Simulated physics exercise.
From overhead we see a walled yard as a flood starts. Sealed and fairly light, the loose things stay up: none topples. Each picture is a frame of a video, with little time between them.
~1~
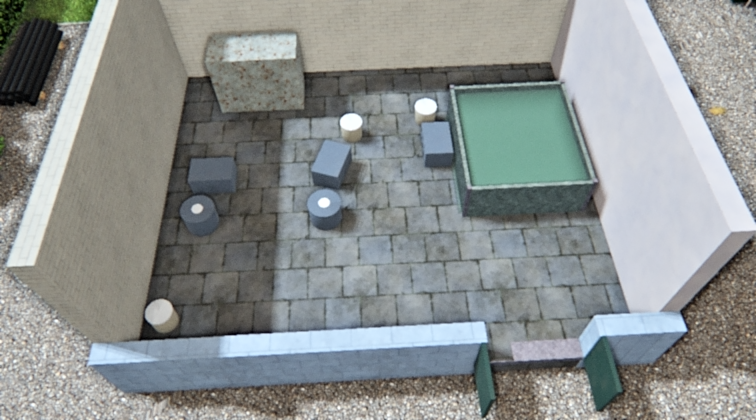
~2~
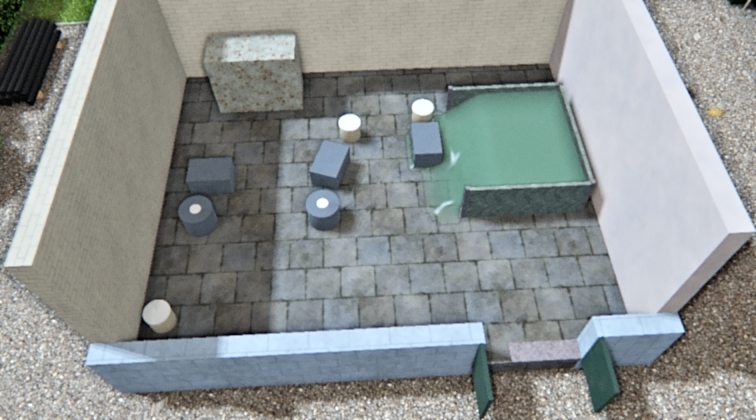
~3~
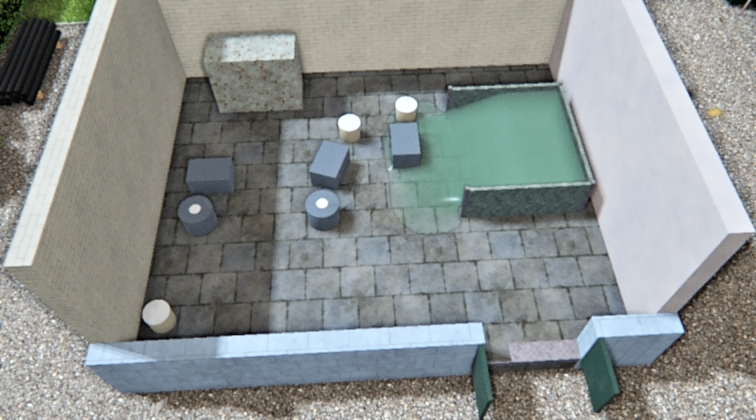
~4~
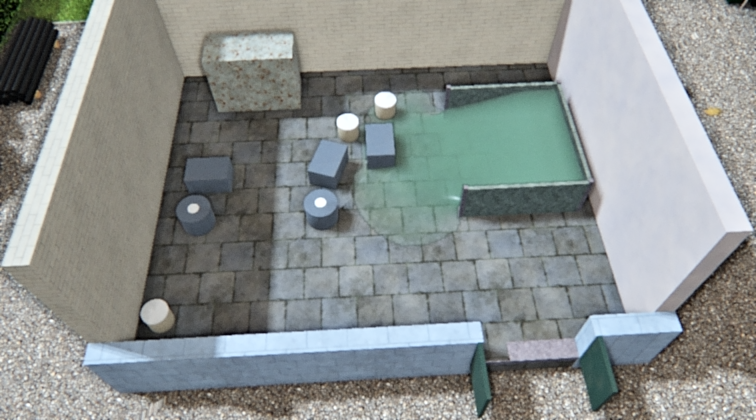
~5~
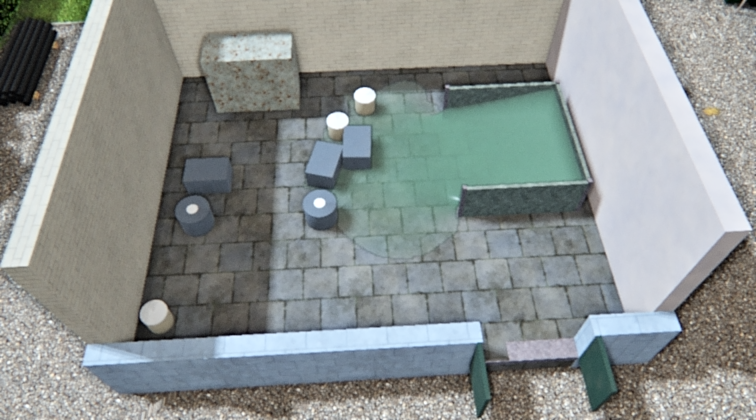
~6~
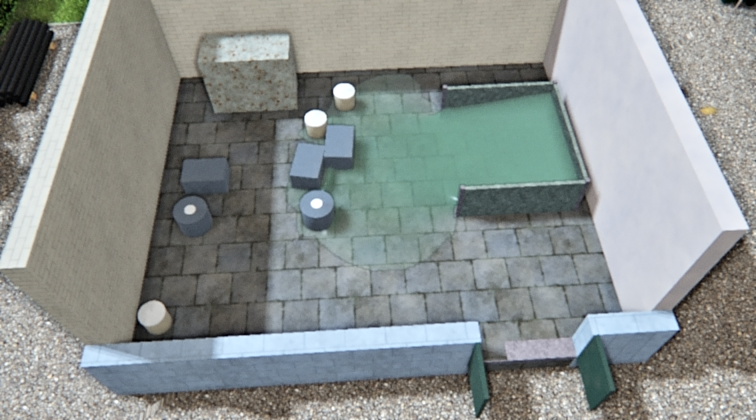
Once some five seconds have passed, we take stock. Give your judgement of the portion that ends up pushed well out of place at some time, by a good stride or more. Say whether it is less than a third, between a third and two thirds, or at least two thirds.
It reaches two thirds.
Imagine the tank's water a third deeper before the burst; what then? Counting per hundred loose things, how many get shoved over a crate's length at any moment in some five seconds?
I'd say close to 100 per cent of the things.
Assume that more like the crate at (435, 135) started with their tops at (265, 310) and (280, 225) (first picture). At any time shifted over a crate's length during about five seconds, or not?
Result, in sequence - displaced that far / displaced that far.
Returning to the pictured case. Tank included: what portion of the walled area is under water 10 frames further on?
My estimate is about 70 per cent.
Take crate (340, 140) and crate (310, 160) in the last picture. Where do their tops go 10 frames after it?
Approximately (200, 119) for one and (185, 144) for the other.
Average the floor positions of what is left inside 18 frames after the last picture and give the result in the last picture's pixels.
That averages to about (220, 192) on the floor.
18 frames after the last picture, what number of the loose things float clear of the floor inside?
Result - 8.
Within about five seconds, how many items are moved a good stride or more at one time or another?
By my reckoning the answer is 8.
A moment on, 4 of 8 are well off their spots; 1 afloat.
Next, 5 of 8 are well off their spots; 7 afloat.
Later, 7 of 8 are well off their spots; 8 afloat.
In the end, 8 of 8 are well off their spots, and 8 have been at some point; 8 afloat.
